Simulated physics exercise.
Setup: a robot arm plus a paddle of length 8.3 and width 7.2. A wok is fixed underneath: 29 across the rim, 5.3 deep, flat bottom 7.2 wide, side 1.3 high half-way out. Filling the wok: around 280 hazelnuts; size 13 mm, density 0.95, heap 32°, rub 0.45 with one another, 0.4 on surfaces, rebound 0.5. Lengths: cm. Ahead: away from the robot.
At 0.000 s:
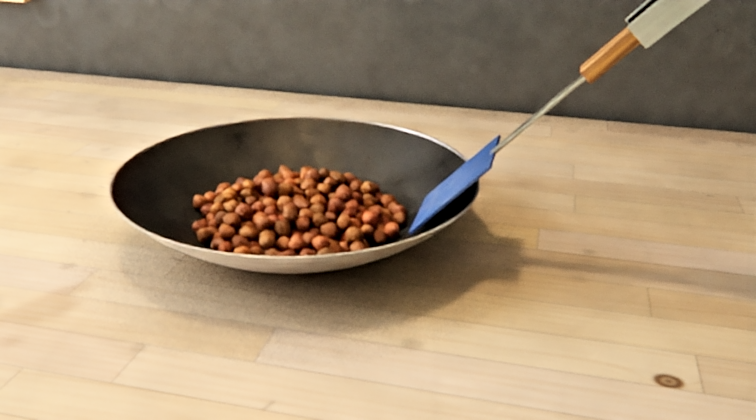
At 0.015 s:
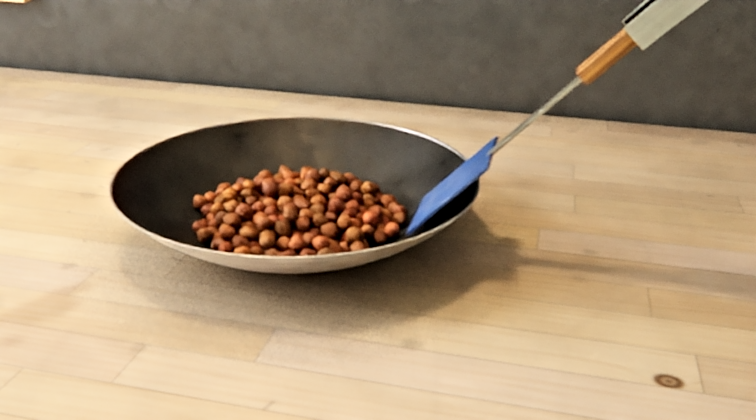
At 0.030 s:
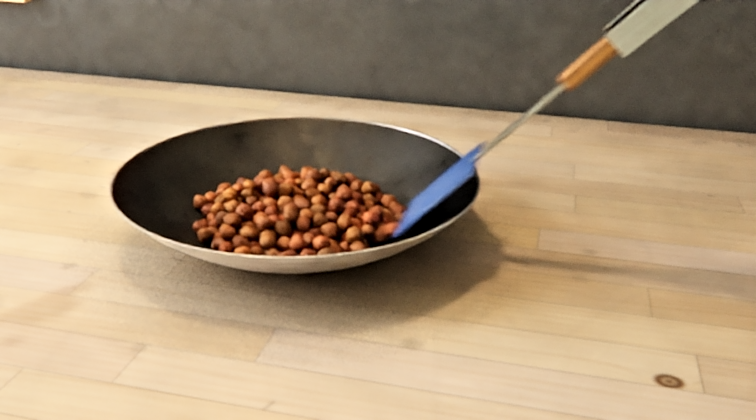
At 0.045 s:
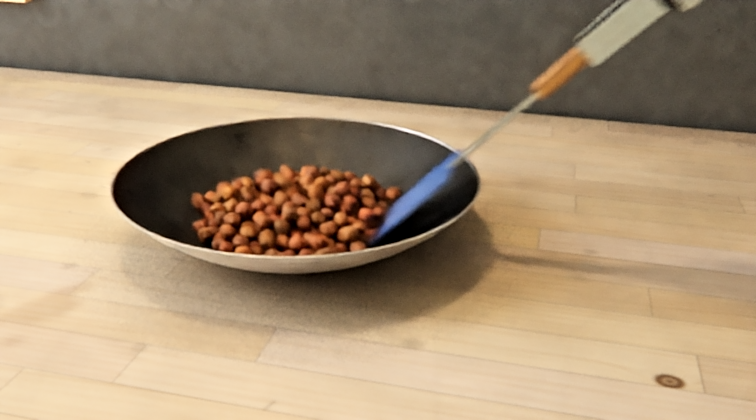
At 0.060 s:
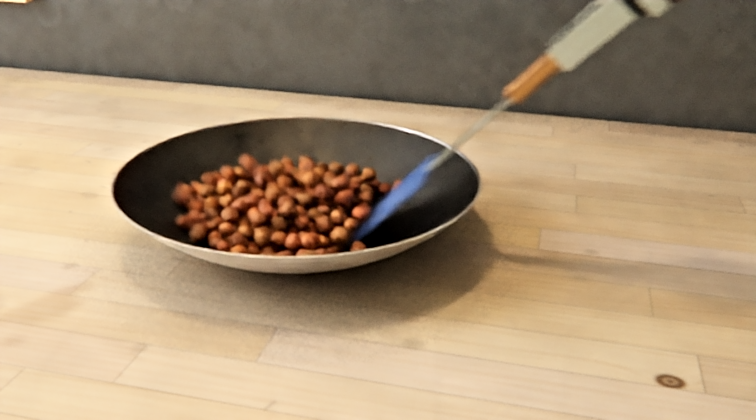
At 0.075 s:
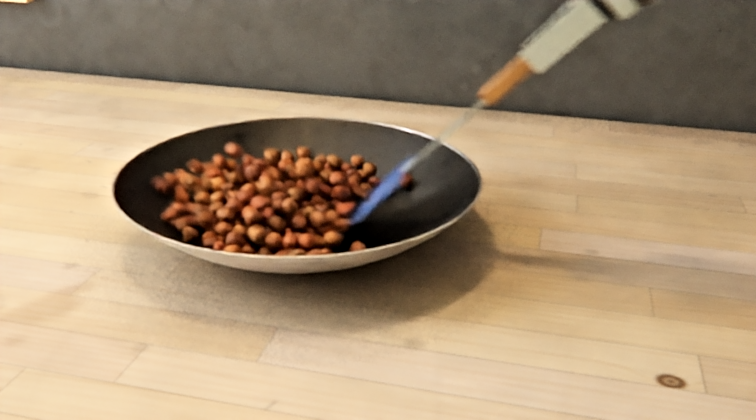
A robot arm holding a blue paddle rests at the right side of a dark wok of brown hazelnuts on a wooden surface, barely moving at first. The paddle then sweeps left and down into the wok, pushing the nuts leftward. The pile spreads toward the left side, baring the wok's right side.
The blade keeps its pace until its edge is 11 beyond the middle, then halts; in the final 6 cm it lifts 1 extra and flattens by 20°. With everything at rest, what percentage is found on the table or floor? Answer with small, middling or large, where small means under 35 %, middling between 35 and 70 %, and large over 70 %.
It is middling.
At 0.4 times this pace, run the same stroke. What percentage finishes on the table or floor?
15 %.
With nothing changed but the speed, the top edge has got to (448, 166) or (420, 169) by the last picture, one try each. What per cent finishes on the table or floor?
Near 25 per cent in the first try and near 40 per cent in the second.
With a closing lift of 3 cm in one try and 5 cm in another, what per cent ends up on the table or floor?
Roughly 45 % and then 40 %.
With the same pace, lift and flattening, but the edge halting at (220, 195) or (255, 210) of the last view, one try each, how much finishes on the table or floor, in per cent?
Respectively about 15 and 5 percent end on the table or floor.
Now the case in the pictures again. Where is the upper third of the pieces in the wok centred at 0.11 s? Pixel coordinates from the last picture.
Roughly pixel (236, 177).
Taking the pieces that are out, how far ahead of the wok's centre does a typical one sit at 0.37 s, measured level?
About 24 cm.
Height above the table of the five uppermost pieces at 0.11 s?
Around 7 cm above the table.
By 0.11 s, sloping 47°, highest piece 8 above the table; 279 in the wok.
By 0.15 s, sloping 43°, highest piece 8 above the table; 275 in the wok, 4 on the blade or in flight.
By 0.37 s, sloping 27°, highest piece 9 above the table; 149 in the wok, 95 on the table or floor, 35 on the blade or in flight.
By 1.42 s, sloping 27°, highest piece 4 above the table; 149 in the wok, 130 on the table or floor.
Final count, 149 in the wok, 130 on the table or floor. That is 47 % on the table or floor.
